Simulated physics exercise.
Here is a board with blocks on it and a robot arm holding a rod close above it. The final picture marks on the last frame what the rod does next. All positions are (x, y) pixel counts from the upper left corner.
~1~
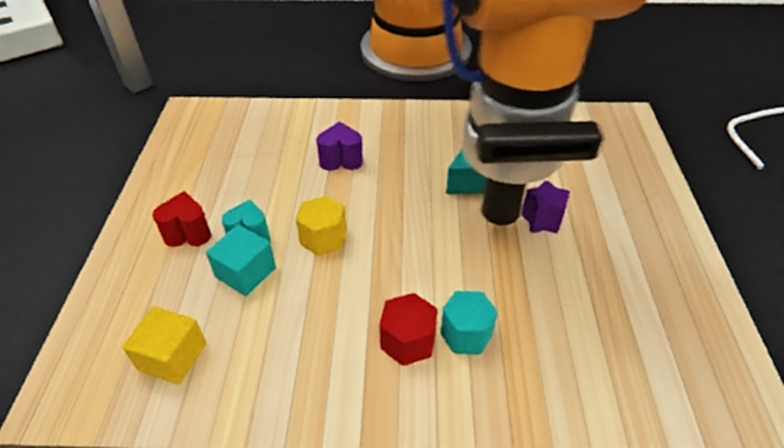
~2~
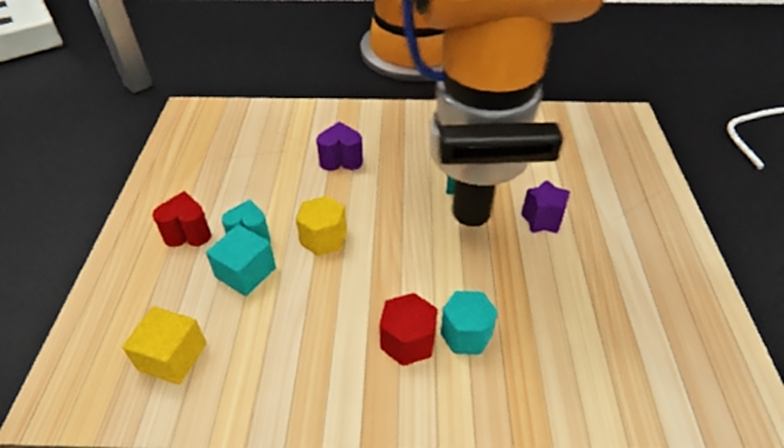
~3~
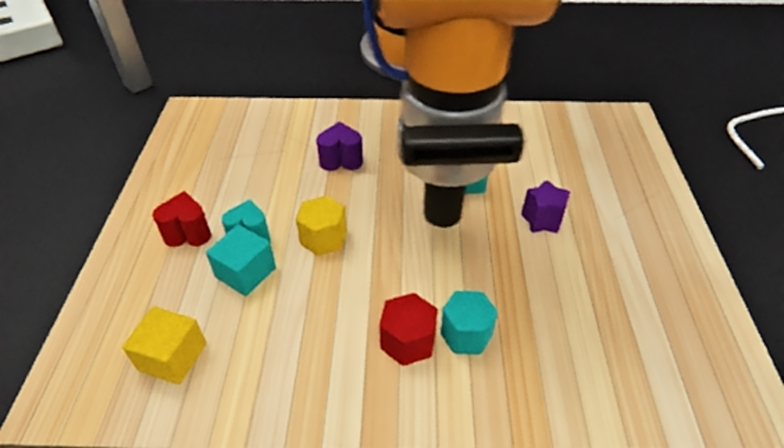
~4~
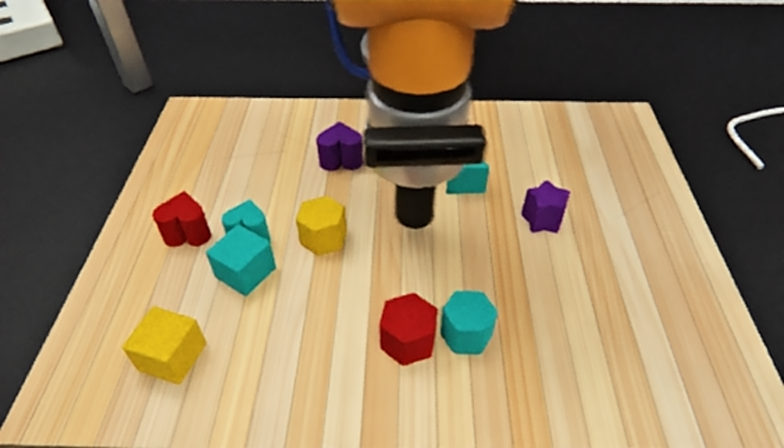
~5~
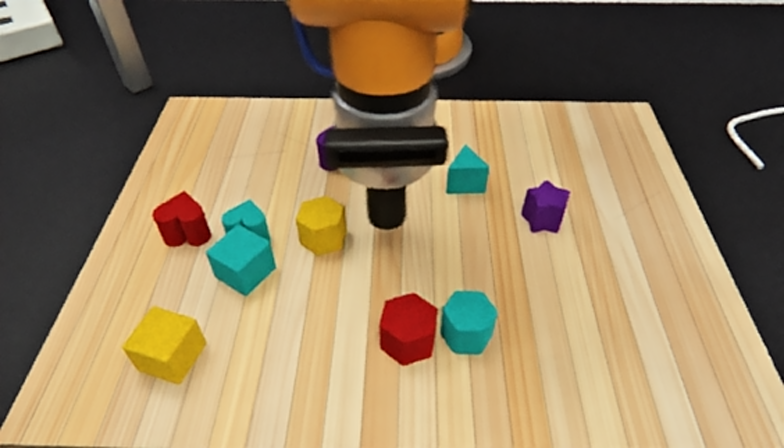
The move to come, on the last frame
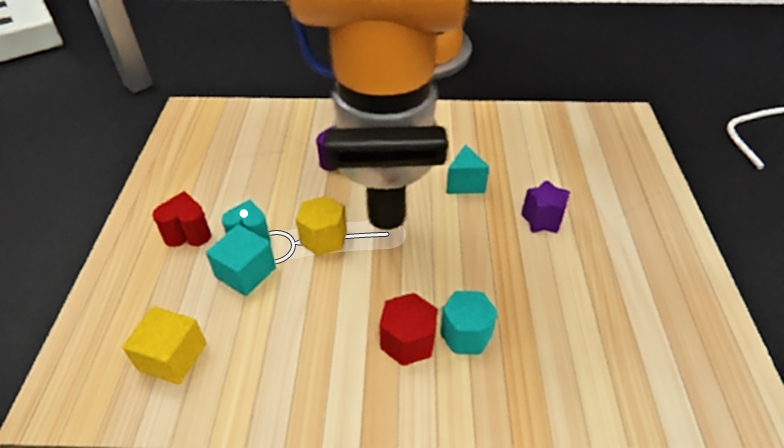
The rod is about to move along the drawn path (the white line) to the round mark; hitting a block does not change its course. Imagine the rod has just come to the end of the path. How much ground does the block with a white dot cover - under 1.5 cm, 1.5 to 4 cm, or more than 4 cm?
Covers over 4 cm.
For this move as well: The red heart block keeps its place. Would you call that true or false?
My answer: False.
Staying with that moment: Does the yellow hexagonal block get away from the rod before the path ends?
I believe not.
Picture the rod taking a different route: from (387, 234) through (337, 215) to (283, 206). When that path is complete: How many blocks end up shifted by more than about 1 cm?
Of all the blocks, just one travels more than a centimetre.
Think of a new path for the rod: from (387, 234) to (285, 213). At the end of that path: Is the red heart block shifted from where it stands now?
In short: No.
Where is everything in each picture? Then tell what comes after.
In the first picture, tip of the rod at (500, 212), middles of tops, red heart block at (178, 208), turquoise square piece at (238, 246), turquoise heart block at (244, 214), yellow hexagonal block at (320, 212).
In the second picture, rod at (471, 213), nothing pushed.
In the third picture, rod at (443, 214), nothing pushed.
In the fourth picture, rod at (415, 215), nothing pushed.
In the fifth picture, rod at (387, 216), red heart block at (178, 208), turquoise square piece at (238, 246), turquoise heart block at (244, 214), yellow hexagonal block at (320, 212).
The line goes from (387, 234) over (331, 238) to (274, 247); the dot is on the turquoise heart block.
What follows on the original path. One third of the way, rod at (347, 218); yellow hexagonal block at (304, 213).
Two thirds of the way, rod at (308, 223); turquoise square piece at (231, 249), turned 15° anticlockwise; turquoise heart block at (223, 213), turned 20° clockwise; yellow hexagonal block at (264, 218), turned 15° anticlockwise.
At the end, rod at (269, 229); red heart block at (156, 202), turned 15° anticlockwise; turquoise square piece at (205, 265), turned 25° anticlockwise; turquoise heart block at (190, 217), turned 80° clockwise; yellow hexagonal block at (223, 230), turned 30° anticlockwise.
